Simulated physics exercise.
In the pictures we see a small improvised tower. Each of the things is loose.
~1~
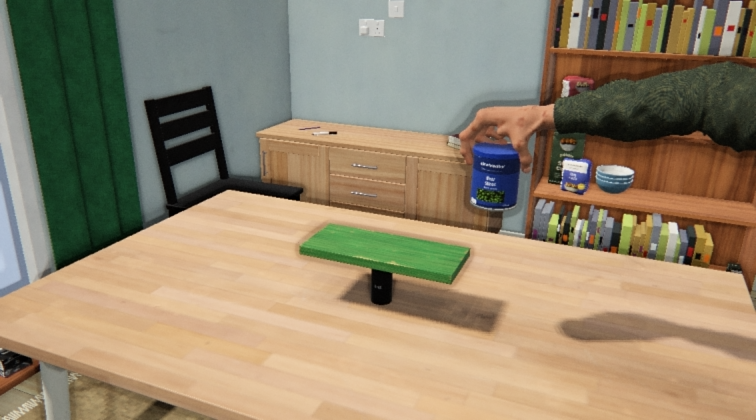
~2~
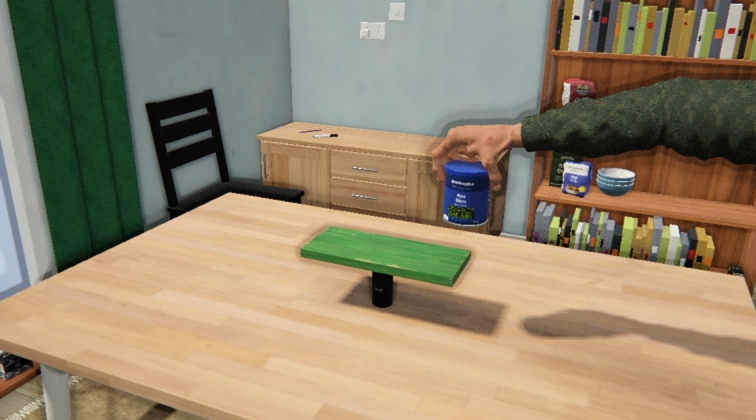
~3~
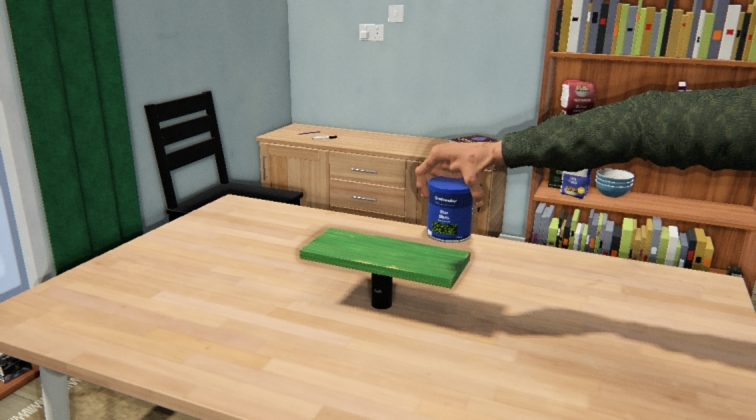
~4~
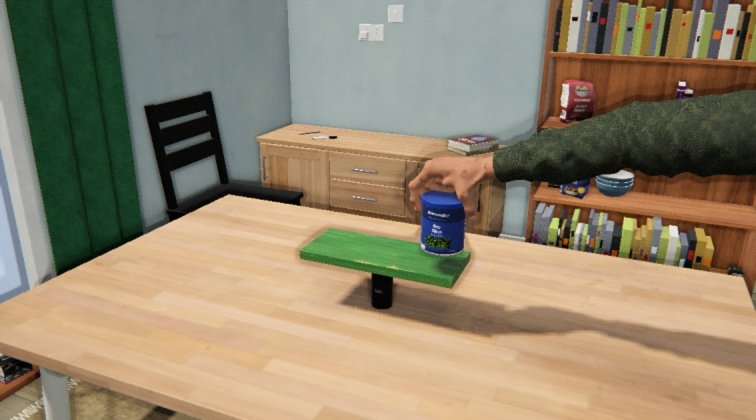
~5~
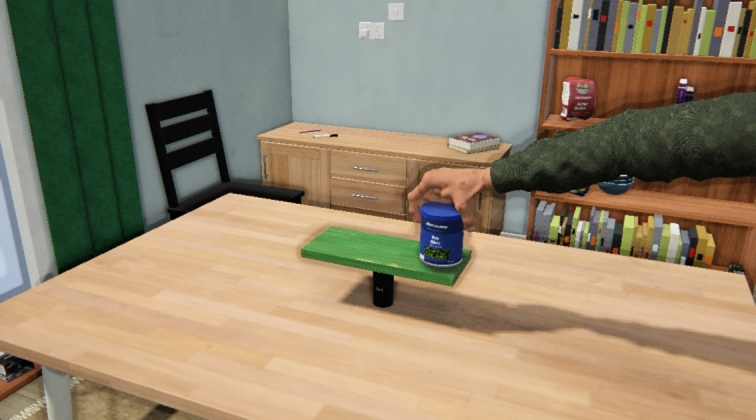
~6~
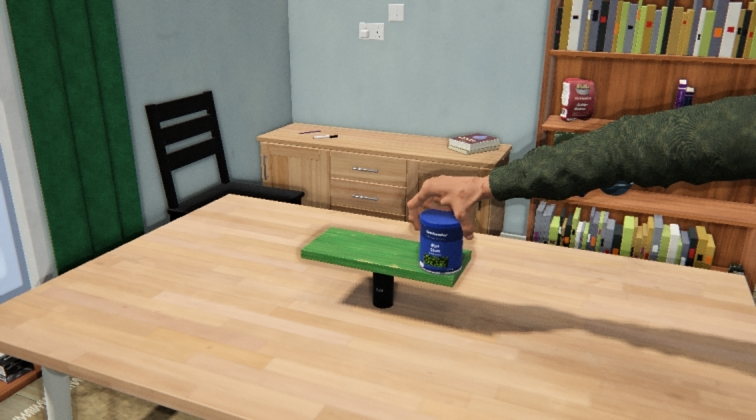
To begin with, a hand in a dark green sleeve holds a blue tin in the air above a wooden table, to the right of a green board resting on a small black support. The hand lowers the tin leftward and sets it on the board's right end, still gripping it.
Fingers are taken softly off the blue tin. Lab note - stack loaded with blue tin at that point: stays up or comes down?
Most likely something will tip or drop.
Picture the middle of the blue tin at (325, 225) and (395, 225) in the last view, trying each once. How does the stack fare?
First release - toppled; second release - upright.
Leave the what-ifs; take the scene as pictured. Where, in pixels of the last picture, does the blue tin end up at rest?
I'd say around (497, 318) in the last view.
Then, 0.30 s after the last picture, blue tin now fallen; green board tipped 30° from how it was.
Then, 0.40 s after the last picture, green board tipped 47° from how it was.
Then, 0.60 s after the last picture, green board tipped 34° from how it was.
At rest, fallen, blue tin; moved from the start, green board; black shaker in place. Seen from the same camera at the end, blue tin near (497, 318). The stack gives way.
